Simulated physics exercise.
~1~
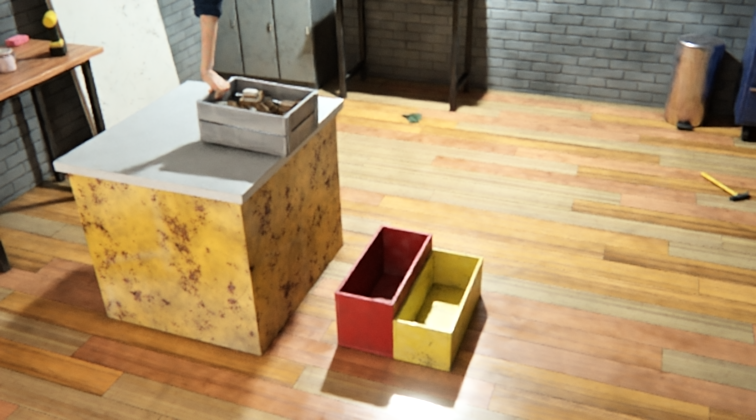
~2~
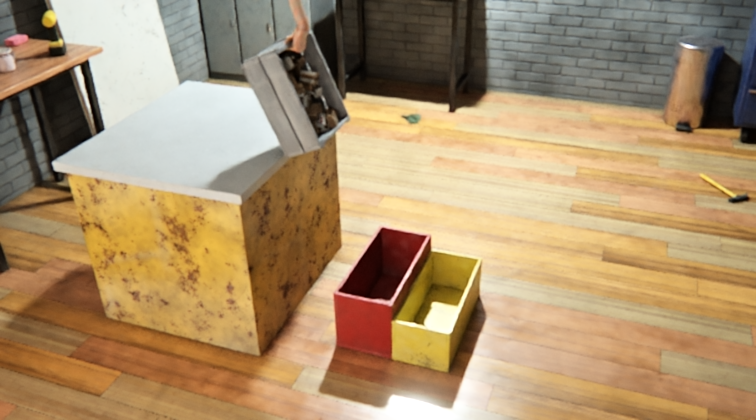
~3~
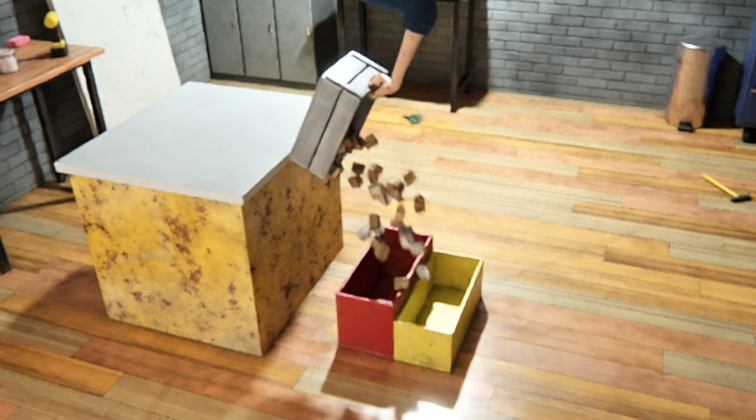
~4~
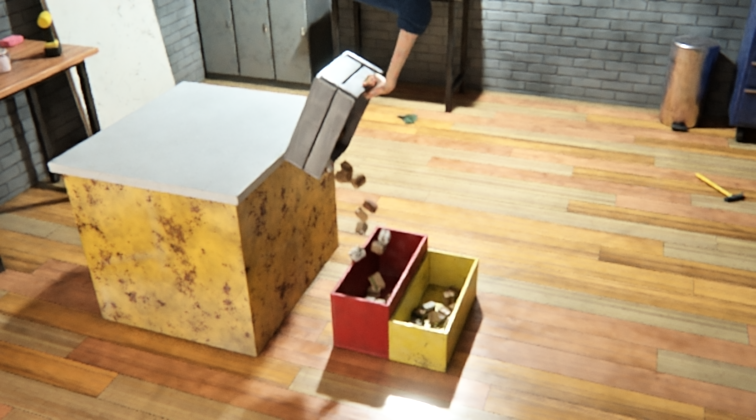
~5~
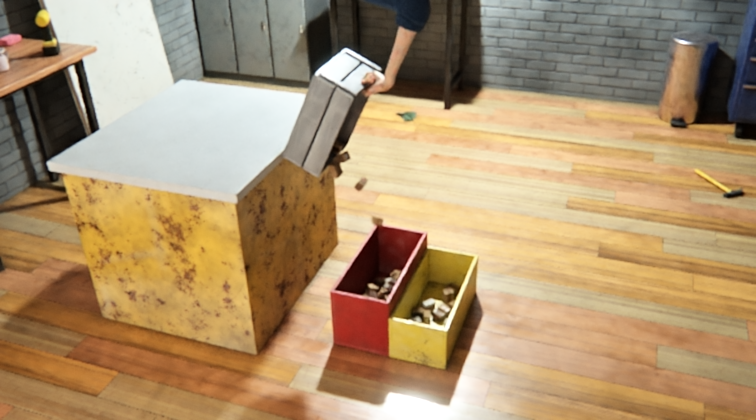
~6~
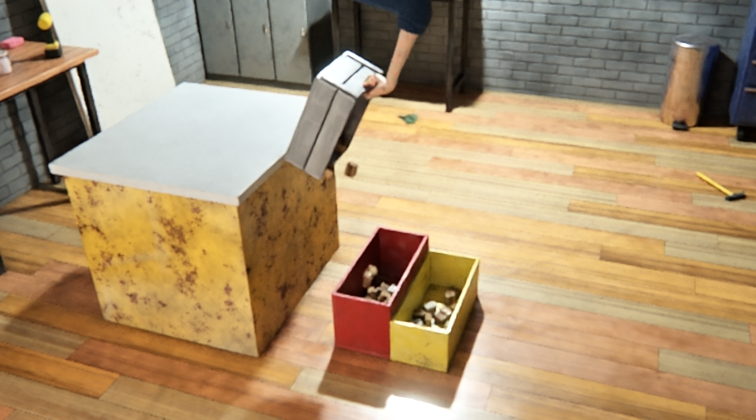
An arm holds a grey wooden crate of small brown parcels at the edge of a rust-stained yellow bench with a pale top, seen from above in a brick-walled workshop. On the plank floor to the right, a red tub stands beside a yellow one. The hand raises the crate and tips it steeply over the bench edge. Parcels tumble out in a loose stream, landing in both tubs. The flow thins to a few stragglers falling toward the red tub. Finally the crate stays tilted as one last parcel drops, with small piles lying in both tubs.
